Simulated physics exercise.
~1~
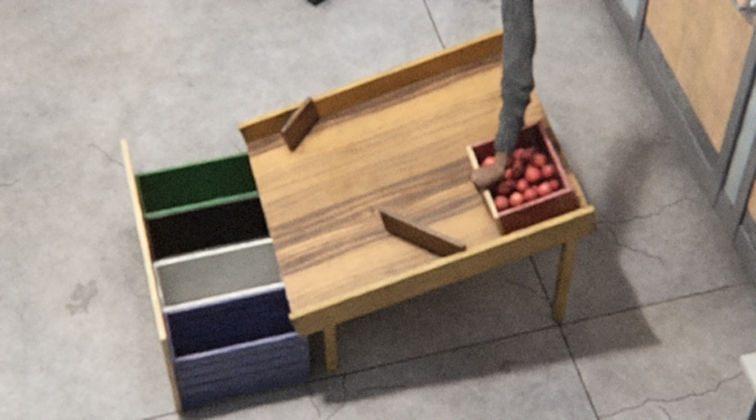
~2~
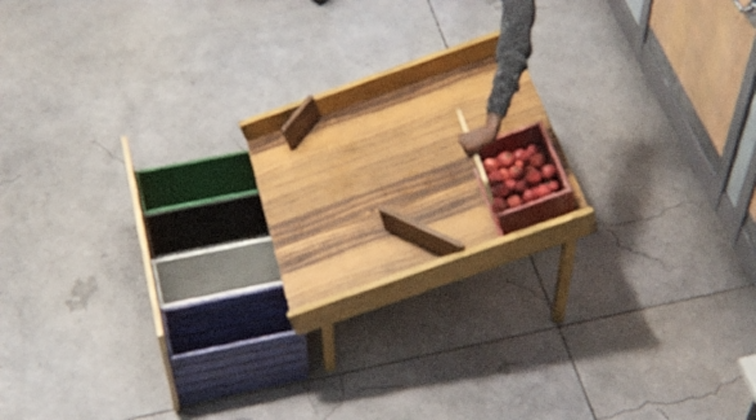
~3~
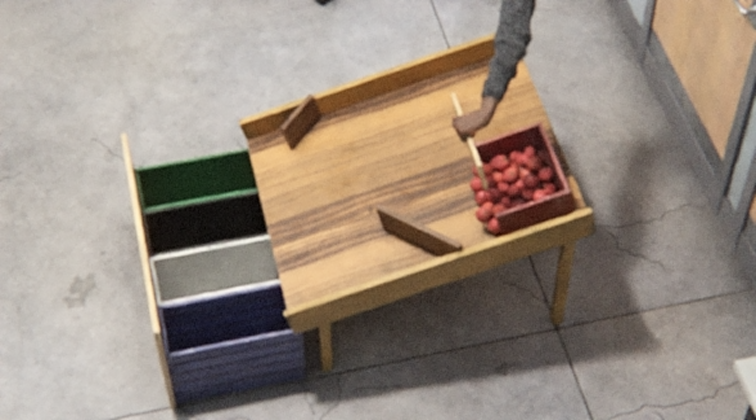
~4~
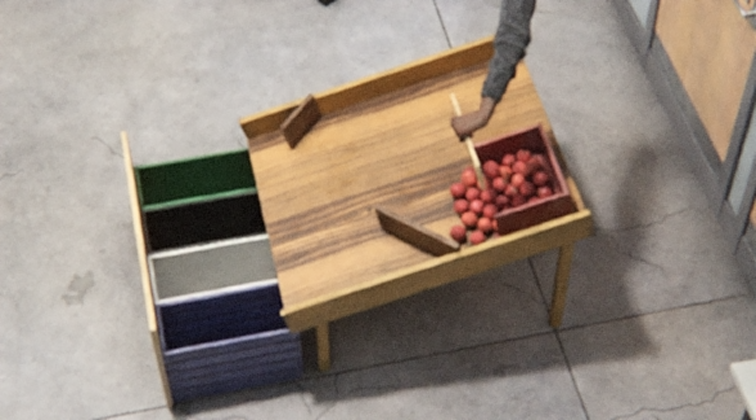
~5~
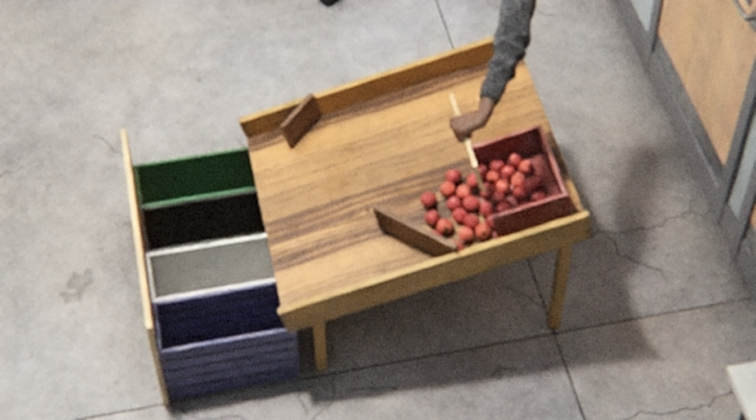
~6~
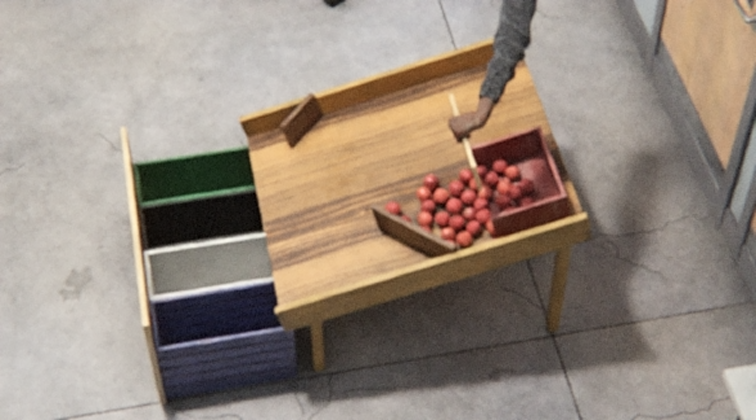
To begin with, a hand reaches to the red pen full of tomatoes at the right end of a wooden table, beside a row of coloured bins. The hand pulls the gate up, and tomatoes roll out leftward in a spreading cluster, some reaching the nearer angled board.
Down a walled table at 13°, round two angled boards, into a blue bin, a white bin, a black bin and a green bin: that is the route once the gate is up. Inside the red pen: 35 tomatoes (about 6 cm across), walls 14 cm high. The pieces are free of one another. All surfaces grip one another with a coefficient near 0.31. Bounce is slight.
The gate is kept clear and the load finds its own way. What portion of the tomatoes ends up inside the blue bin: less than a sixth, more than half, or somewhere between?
Less than a sixth.
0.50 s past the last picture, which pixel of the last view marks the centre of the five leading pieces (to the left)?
Centre approx. at (292, 222) px.
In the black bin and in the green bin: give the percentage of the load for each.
About 75 in a hundred first and about 5 in a hundred second.
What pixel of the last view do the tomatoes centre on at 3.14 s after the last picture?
The middle lies near (188, 270).
Then, 0.50 s after the last picture, 1 in the white bin and 34 on the slope.
Then, 1.13 s after the last picture, 1 in the white bin, 10 in the black bin, 20 on the slope and 4 in the air.
Then, 2.01 s after the last picture, 5 in the white bin, 22 in the black bin, 1 in the green bin, 6 on the slope and 1 in the air.
Outcome (3.14 s after the last picture), 7 in the white bin, 27 in the black bin and 1 in the green bin. Asked share, 0 of 35, 0 per cent.
